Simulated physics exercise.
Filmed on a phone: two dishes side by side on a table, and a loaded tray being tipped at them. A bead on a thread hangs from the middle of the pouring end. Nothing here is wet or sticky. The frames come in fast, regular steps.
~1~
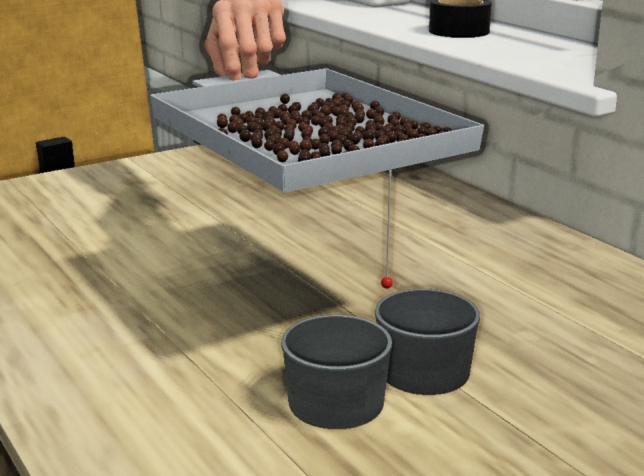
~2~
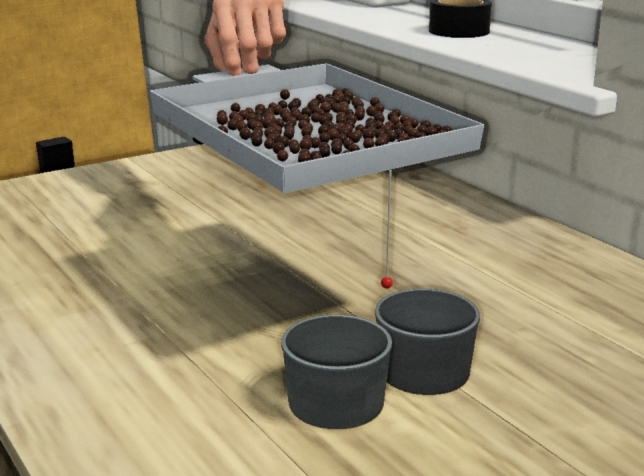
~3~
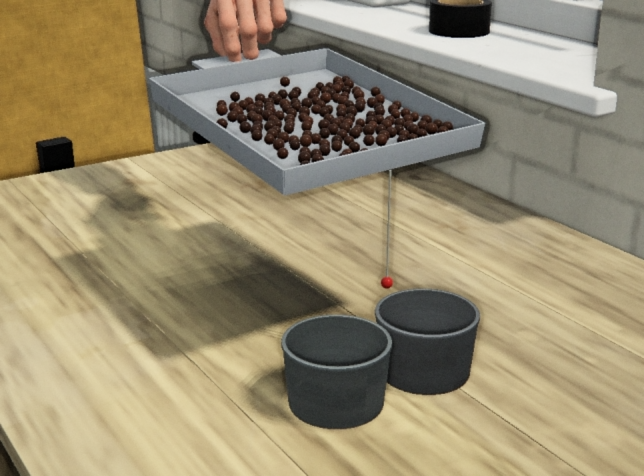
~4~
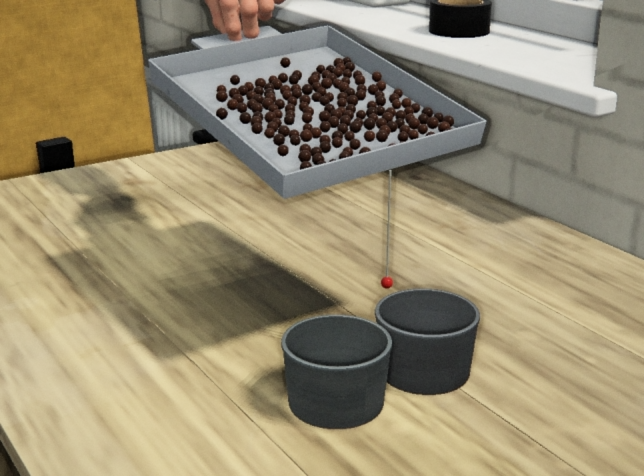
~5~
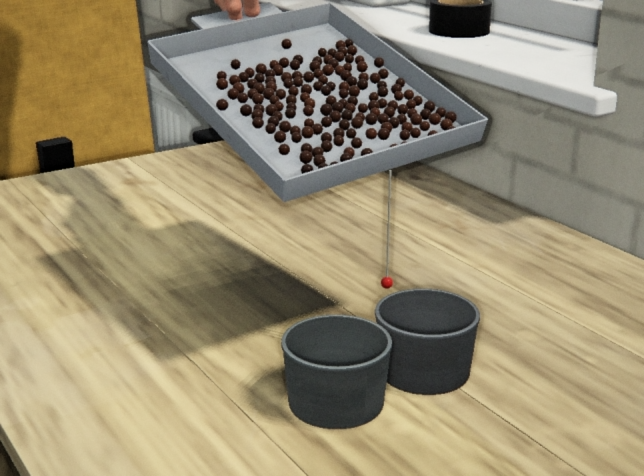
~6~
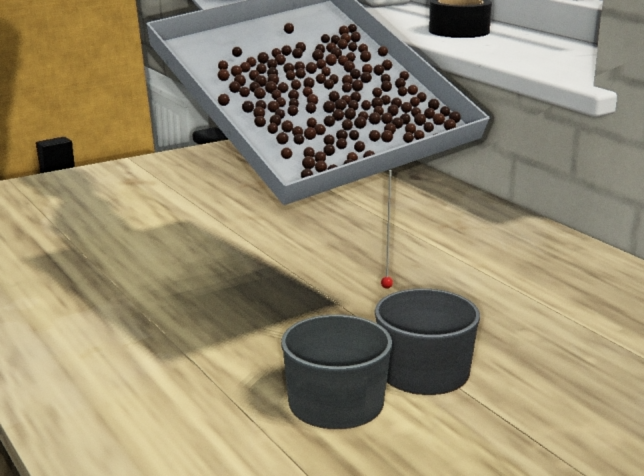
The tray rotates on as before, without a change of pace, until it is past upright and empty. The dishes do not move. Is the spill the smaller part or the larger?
Caught overall: More than half.
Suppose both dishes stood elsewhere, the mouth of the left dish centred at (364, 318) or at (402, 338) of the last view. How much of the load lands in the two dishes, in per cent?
About 20 and 30 per cent.
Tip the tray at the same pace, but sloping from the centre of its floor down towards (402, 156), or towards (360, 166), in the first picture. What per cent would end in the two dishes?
First some 20, then 60 per cent.
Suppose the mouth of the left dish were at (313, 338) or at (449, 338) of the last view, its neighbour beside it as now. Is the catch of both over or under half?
One: The larger part. Two: Not half.
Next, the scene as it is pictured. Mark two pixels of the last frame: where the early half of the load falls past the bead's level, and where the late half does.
First near (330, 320), later near (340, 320).
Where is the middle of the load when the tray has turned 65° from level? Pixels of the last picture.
Near (349, 139).
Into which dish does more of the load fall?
That is left.
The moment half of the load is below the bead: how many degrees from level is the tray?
At some 110 degrees.
Shortly afterwards, tray tipped steeply; all but a few on the tray; only a few in the left dish; only a few in the air.
Next, tray tipped past a quarter turn; near two thirds on the tray; a little in the left dish; only a few outside both; near a quarter in the air.
Some moments later, tray tipped past a quarter turn; near two thirds in the left dish; only a few in the right dish; near a quarter outside both.
In the end, tray tipped past a quarter turn; near two thirds in the left dish; only a few in the right dish; near a quarter outside both.
